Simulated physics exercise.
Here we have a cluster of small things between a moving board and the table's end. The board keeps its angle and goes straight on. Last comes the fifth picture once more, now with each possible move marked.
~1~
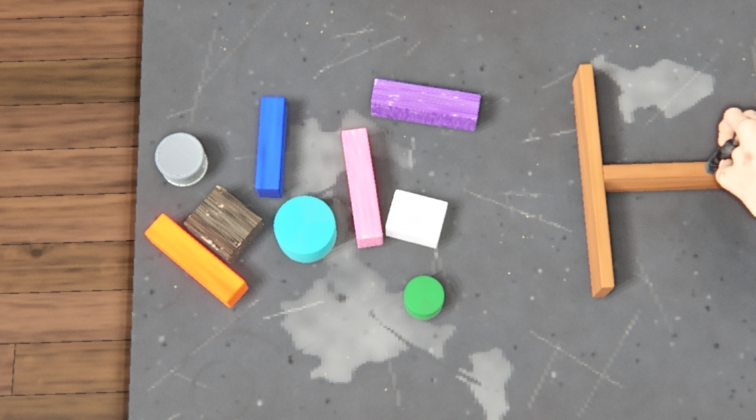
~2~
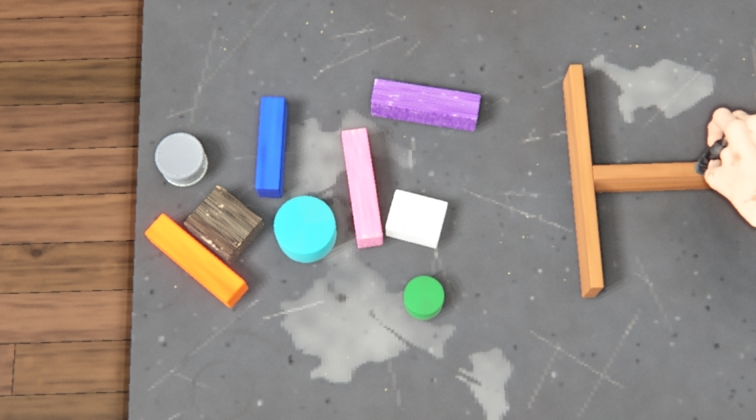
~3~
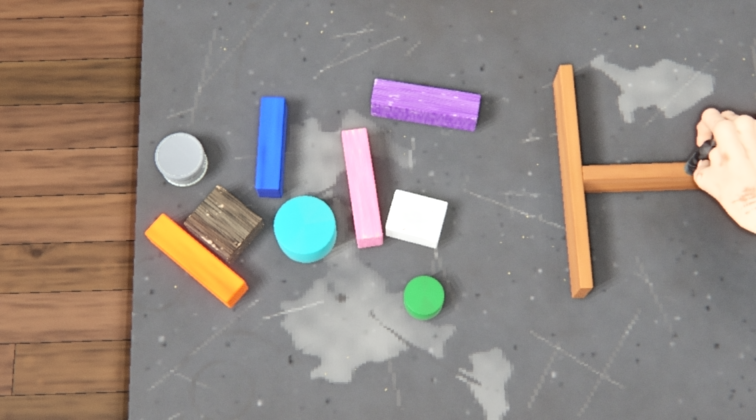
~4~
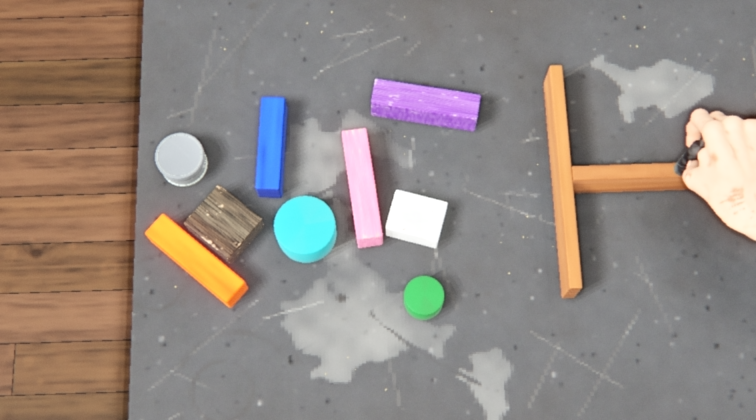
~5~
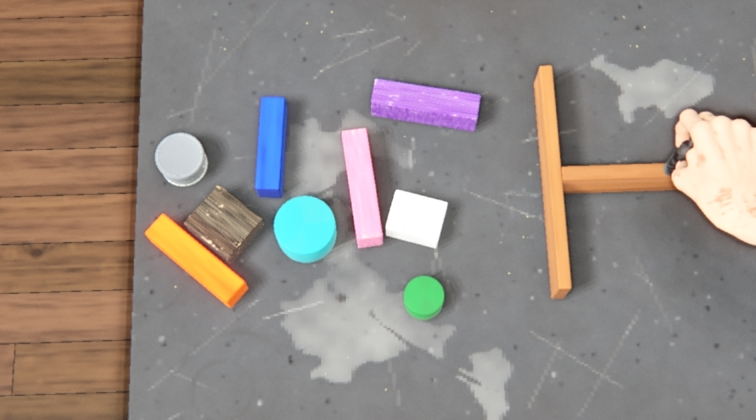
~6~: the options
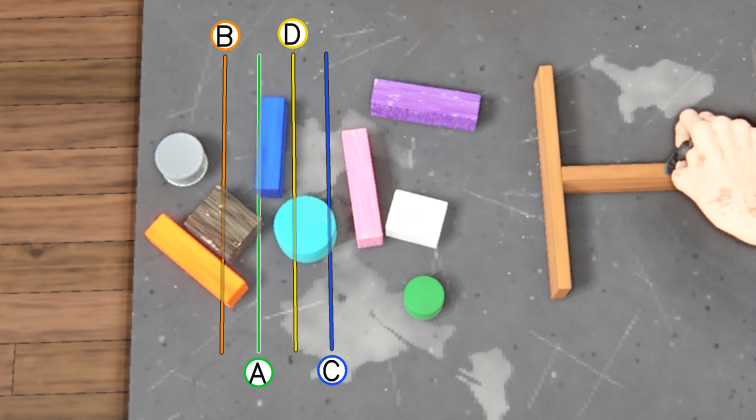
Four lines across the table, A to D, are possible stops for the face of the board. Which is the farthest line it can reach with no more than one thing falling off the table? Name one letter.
The farthest such stop is D.
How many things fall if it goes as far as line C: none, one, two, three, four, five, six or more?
The count is none.
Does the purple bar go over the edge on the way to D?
No.
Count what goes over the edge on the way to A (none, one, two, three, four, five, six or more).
Two.
On the marked copy, A at (259, 197); B at (223, 198); C at (329, 195); D at (294, 196).
With D. Early on, board (462, 176); purple bar (395, 108); grey tin (182, 160).
Further on, board (367, 179); orange stick (192, 266); black block (196, 215).
At the end, board (297, 182); black block over the edge; grey tin (151, 164); one fallen.
As for the rest, A drops two; B drops three; C is within the limit but short.
